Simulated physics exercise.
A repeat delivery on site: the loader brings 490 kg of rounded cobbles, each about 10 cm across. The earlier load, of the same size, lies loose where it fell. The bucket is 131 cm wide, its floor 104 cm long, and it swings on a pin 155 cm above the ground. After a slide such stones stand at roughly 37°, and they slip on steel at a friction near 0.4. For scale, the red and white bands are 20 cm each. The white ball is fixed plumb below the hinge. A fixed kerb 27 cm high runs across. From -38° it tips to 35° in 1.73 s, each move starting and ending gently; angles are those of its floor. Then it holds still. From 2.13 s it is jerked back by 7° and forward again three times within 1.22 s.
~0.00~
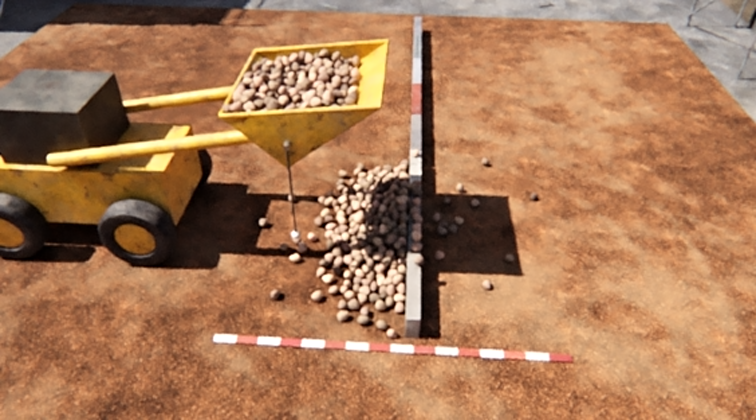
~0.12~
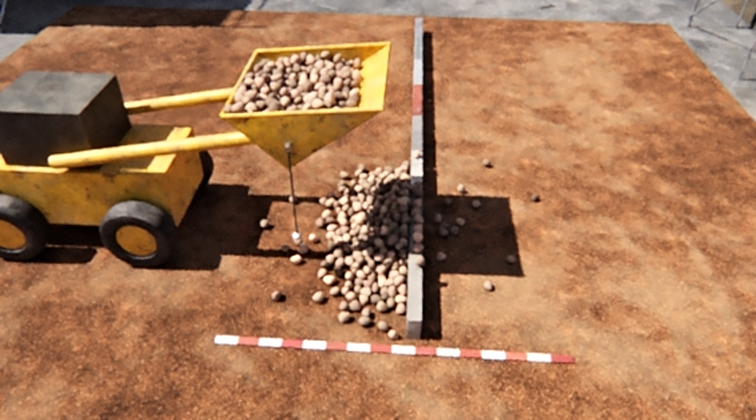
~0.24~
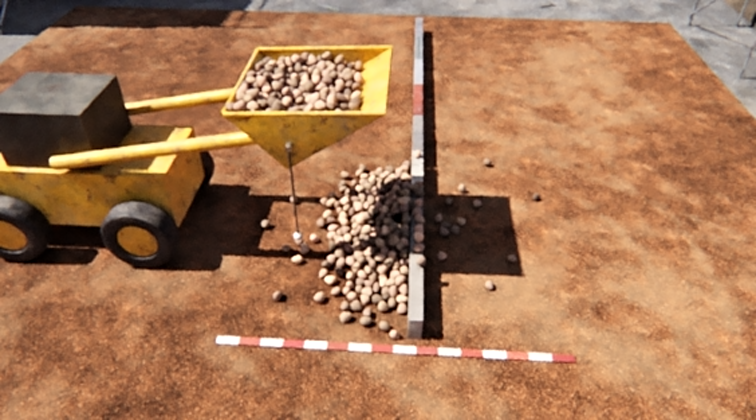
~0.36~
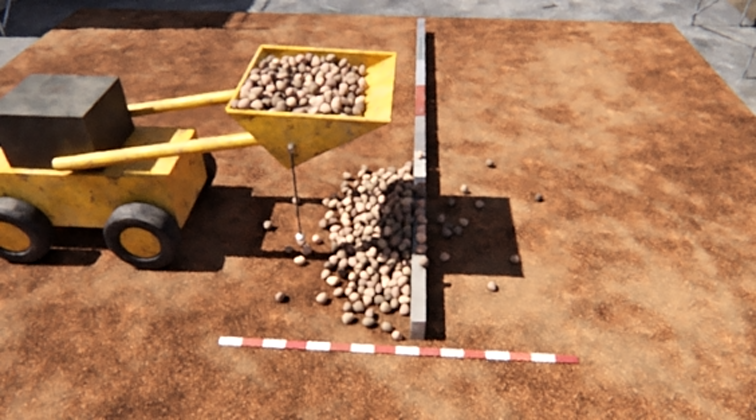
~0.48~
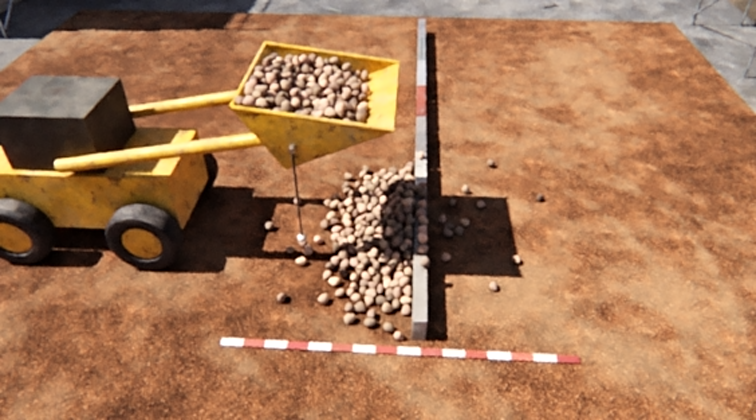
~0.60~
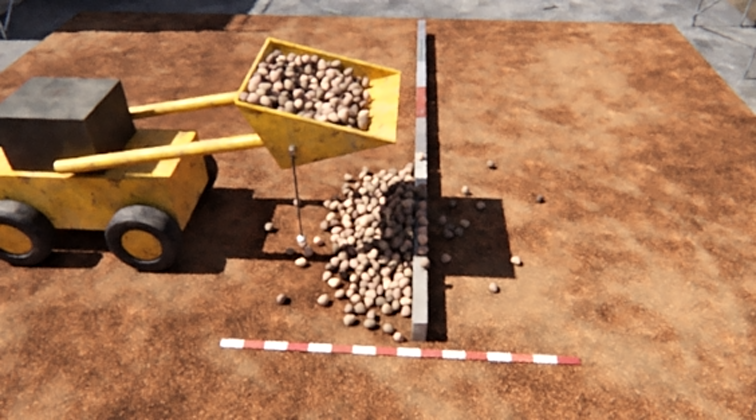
On reddish-brown ground, a yellow wheeled loader slowly tilting its raised, cobble-filled bucket forward above a loose heap against a kerb.
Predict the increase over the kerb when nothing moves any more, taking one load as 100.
Some 58 per cent is added.
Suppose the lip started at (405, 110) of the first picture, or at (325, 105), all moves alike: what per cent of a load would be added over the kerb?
First some 90, then 5 per cent.
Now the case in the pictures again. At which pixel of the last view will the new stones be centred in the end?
Near (437, 230).
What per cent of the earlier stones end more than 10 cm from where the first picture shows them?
Roughly 10 per cent of them.
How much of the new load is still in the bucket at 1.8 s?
It holds some 55 per cent.
After 1.3 s the floor is at 24°; in per cent of one load, 100 in the bucket, 97 on this side of the kerb, 3 over the kerb; the foremost stones are at (489, 218).
After 1.8 s the floor is at 35°; in per cent of one load, 55 in the bucket, 142 on this side of the kerb, 3 over the kerb; the foremost stones are at (489, 218).
After 3.8 s the floor is at 35°; in per cent of one load, 0 in the bucket, 139 on this side of the kerb, 61 over the kerb; the foremost stones are at (592, 225).
After 6.6 s the floor is at 35°; in per cent of one load, 0 in the bucket, 139 on this side of the kerb, 61 over the kerb; the foremost stones are at (592, 225). Net gain over the kerb, 58.
